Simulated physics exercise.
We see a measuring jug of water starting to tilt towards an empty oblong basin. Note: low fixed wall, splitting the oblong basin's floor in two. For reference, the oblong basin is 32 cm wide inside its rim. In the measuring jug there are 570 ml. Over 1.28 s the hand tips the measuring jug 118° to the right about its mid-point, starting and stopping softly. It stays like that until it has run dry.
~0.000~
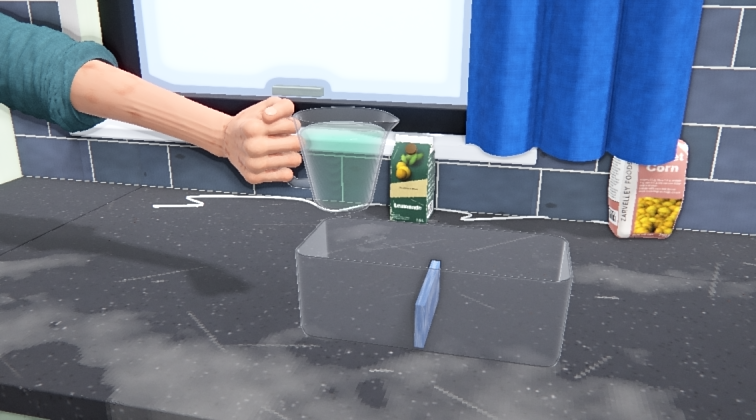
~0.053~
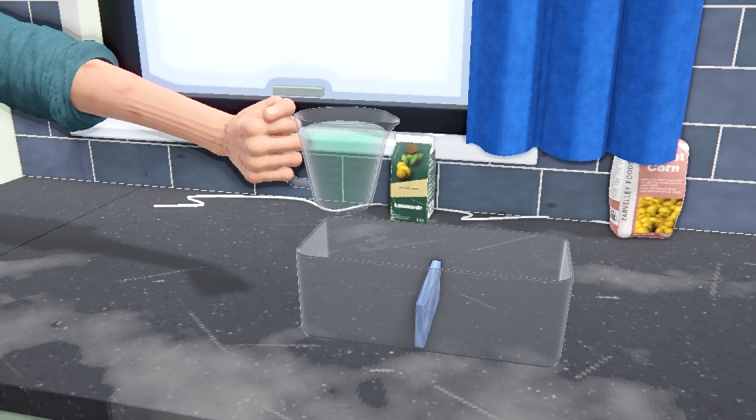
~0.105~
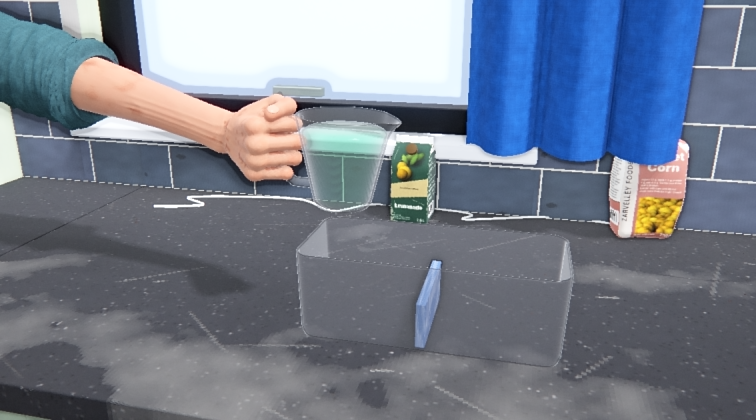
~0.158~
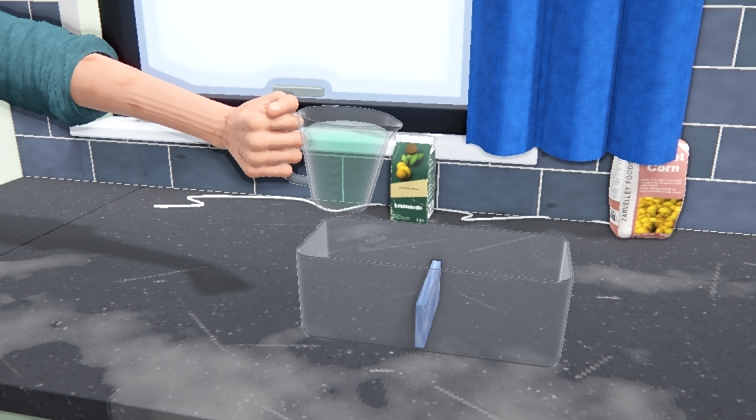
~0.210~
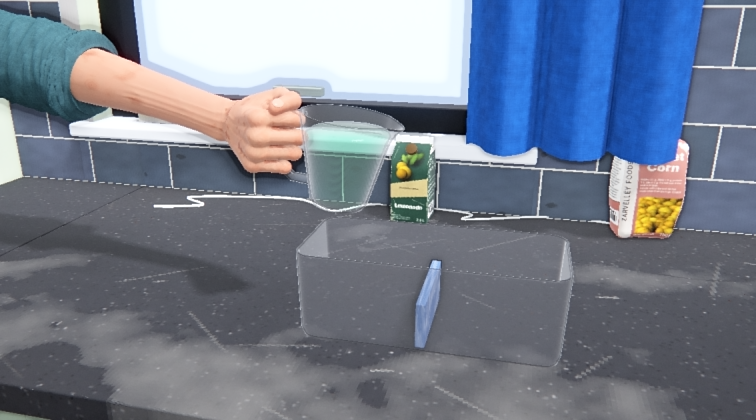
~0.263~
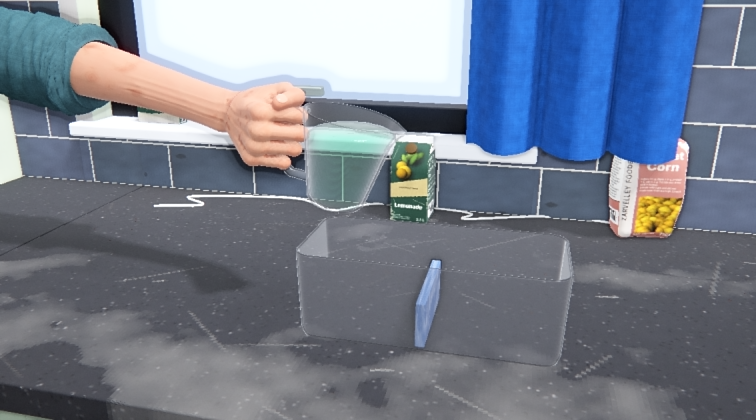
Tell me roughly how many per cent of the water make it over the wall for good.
Roughly 62 per cent make it over.
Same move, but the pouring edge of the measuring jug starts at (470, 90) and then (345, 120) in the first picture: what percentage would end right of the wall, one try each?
The first try gives 95 percent and the second 0 percent.
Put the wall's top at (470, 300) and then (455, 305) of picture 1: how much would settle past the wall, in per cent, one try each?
Respectively 10 and 35 %.
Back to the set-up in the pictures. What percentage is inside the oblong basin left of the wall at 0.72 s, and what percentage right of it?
Around 0 on the left and around 16 on the right.
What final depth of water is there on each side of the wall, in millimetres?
About 10 mm left, about 16 mm right.
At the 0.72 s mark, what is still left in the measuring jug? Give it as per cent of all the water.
Some 64 per cent.
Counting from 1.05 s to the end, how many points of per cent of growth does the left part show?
10 %.
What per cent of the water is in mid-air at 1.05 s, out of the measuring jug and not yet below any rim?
4 per cent, roughly.
After 0.72 s the tilt is 70° and 65 per cent is still to pour, 0 is left of the wall and 16 right of it.
After 1.05 s the tilt is 109° and 6 per cent is still to pour, 28 is left of the wall and 61 right of it.
After 1.40 s the tilt is 118° and 0 per cent is still to pour, 37 is left of the wall and 62 right of it.
After 1.78 s the tilt is 118° and 0 per cent is still to pour, 38 is left of the wall and 62 right of it.
In the end 38 per cent lies left of the wall, 62 right of it and 1 outside.
